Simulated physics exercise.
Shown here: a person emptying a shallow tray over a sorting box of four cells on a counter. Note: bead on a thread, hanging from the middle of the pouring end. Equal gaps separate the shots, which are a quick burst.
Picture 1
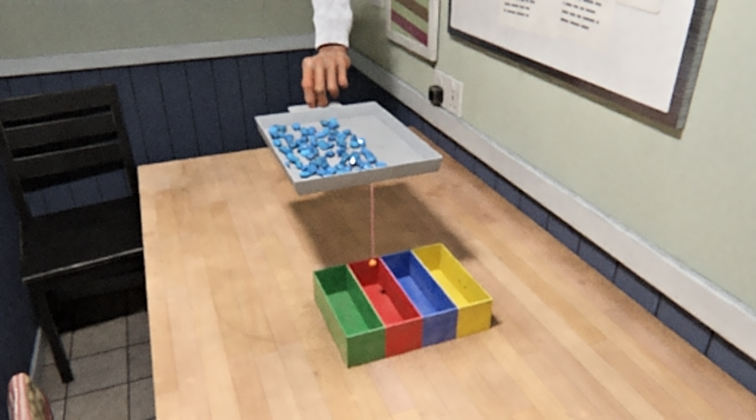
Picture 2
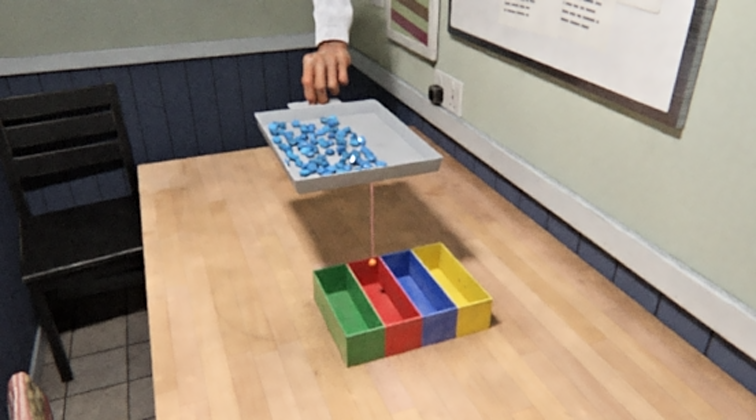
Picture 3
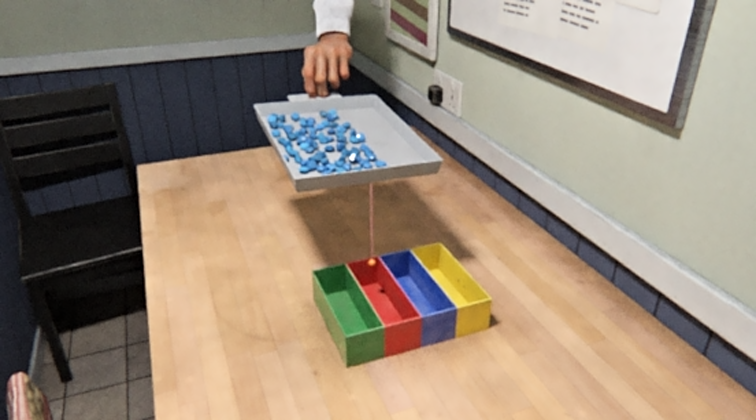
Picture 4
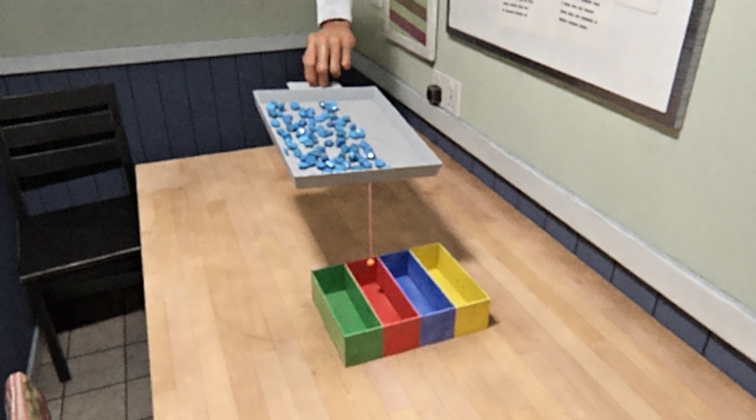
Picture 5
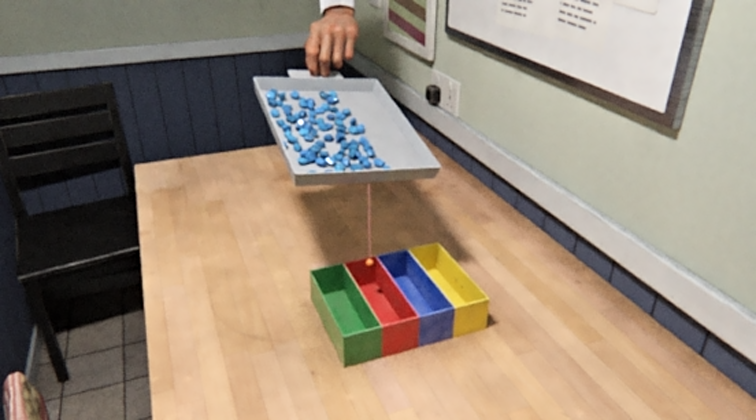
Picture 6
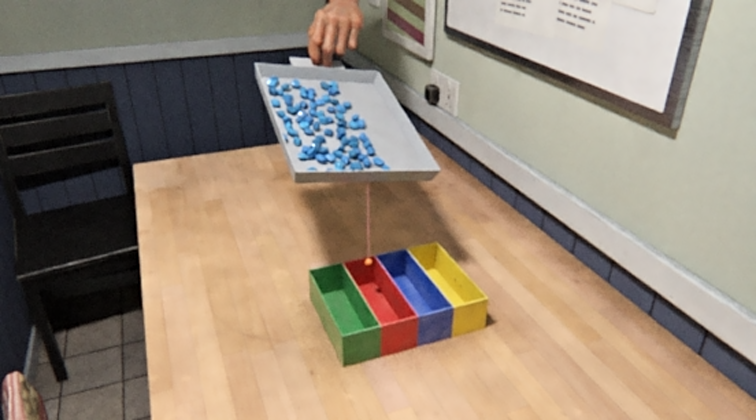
The video shows a hand holding a shallow gray tray of small blue stones above a box with green, red, blue and yellow cells, gradually raising the tray's far end while an orange bead hangs nearly still on its thread.
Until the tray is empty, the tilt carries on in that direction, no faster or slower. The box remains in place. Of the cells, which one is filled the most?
The yellow cell is filled the most.
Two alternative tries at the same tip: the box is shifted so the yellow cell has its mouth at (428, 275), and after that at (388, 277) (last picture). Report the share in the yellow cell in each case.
First some 60, then 0 per cent.
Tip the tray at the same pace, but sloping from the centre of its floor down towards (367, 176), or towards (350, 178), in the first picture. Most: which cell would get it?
Well, with the first heading it's the red cell, and with the second it's green.
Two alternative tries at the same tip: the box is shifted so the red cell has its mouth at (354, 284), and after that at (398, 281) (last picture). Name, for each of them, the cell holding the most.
Try 1 - the cell in yellow; try 2 - blue.
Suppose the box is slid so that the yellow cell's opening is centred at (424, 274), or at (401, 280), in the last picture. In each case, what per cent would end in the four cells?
It would be roughly 60 per cent for the first and roughly 10 per cent for the second.
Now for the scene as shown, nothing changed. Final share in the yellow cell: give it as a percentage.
I'd put that share at some 60 per cent.
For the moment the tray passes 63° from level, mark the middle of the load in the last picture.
Mark it at roughly (403, 165) in the final frame.
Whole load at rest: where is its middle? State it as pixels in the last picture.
Roughly at (430, 292), give or take.
Soon after the last picture, tray tipped steeply; nearly all on the tray; a stray few falling or outside the box.
A little later, tray tipped past a quarter turn; about half on the tray; about a third in the yellow cell; a small part in the blue cell; a small part falling or outside the box.
Later still, tray tipped past a quarter turn; about half in the yellow cell; about a third in the blue cell; a stray few in the red cell; a small part falling or outside the box.
At rest, tray tipped past a quarter turn; about half in the yellow cell; about a third in the blue cell; a stray few in the red cell; none in the green cell; a small part outside the box.
